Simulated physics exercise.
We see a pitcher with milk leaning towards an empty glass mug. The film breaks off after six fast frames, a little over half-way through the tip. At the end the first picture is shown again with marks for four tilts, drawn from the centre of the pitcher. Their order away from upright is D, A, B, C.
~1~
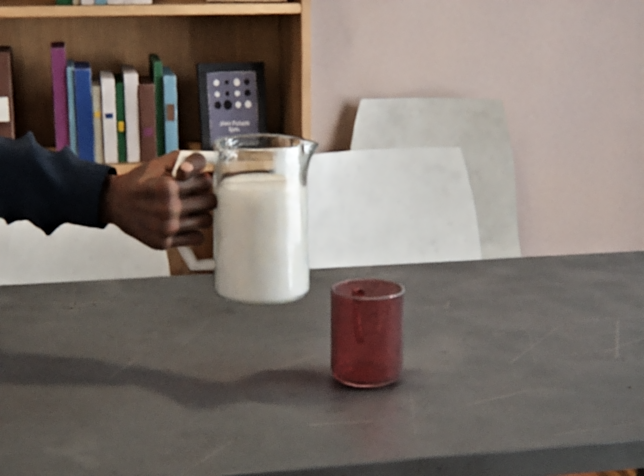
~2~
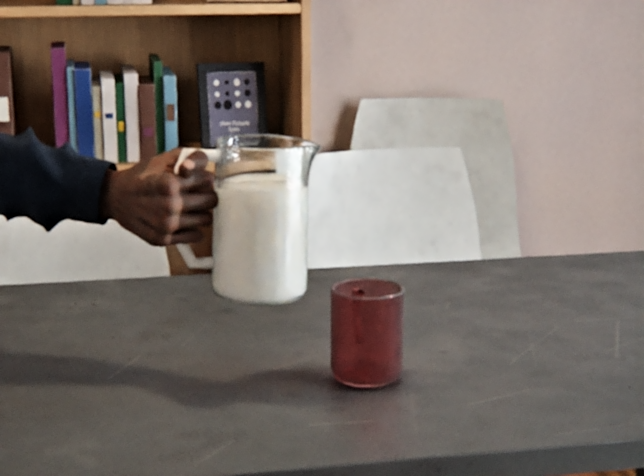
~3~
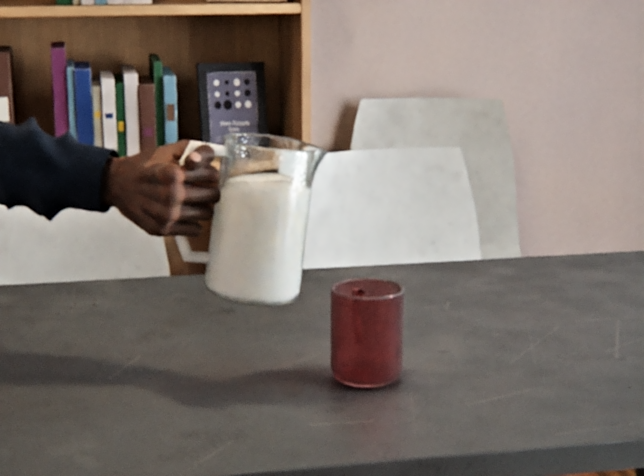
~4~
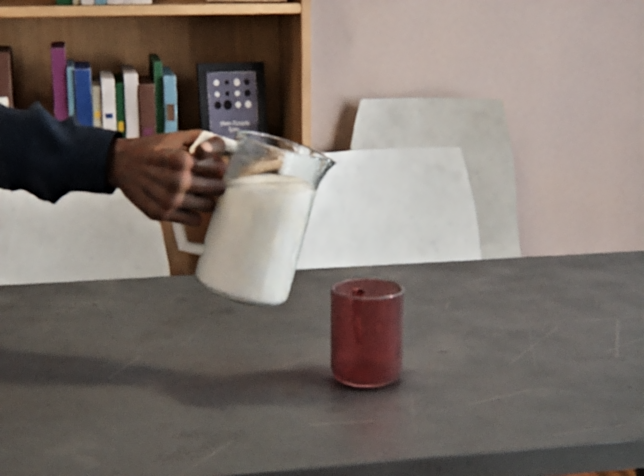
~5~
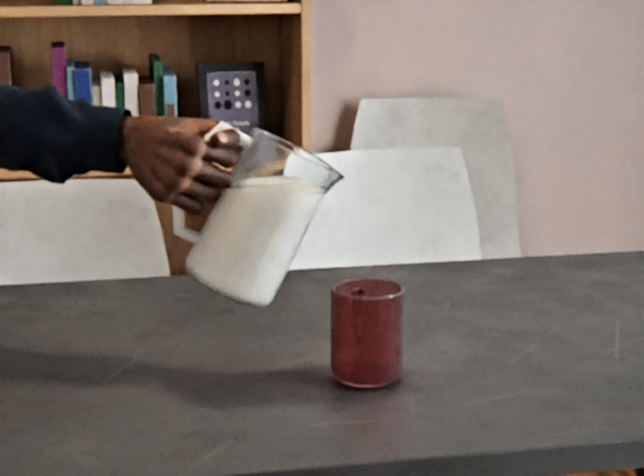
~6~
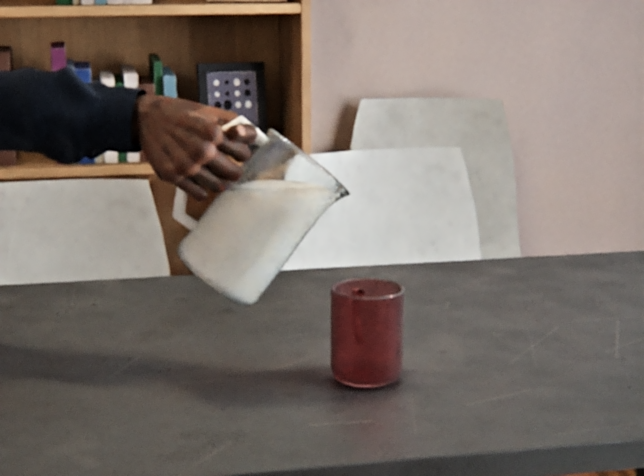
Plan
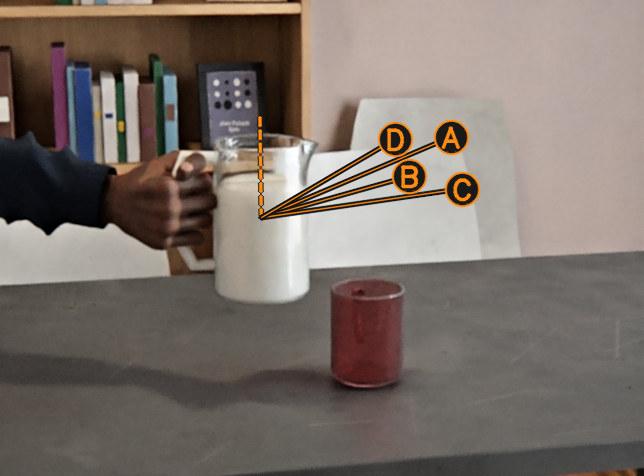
The video shows a hand holding a glass pitcher of milk above a dark table, starting upright and then tilting steadily to the right, its lip leaning toward a red glass mug that stays still on the tabletop.
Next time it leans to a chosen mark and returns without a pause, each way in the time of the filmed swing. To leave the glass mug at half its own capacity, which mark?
A.
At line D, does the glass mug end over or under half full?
Under.
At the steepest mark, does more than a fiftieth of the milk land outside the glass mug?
Yes.
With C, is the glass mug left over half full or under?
Over.
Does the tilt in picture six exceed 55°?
No, it does not.
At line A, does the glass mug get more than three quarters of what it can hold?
No, less.
In orange, A at (435, 143); B at (393, 180); C at (445, 191); D at (380, 147).
Choosing A, the glass mug ends with about 53 % of what it can hold; 5 % of the milk is spilt.
Choosing B, the glass mug ends with about 80 % of what it can hold; 8 % of the milk is spilt.
Choosing C, the glass mug ends with about 88 % of what it can hold; 20 % of the milk is spilt.
Choosing D, the glass mug ends with about 33 % of what it can hold.
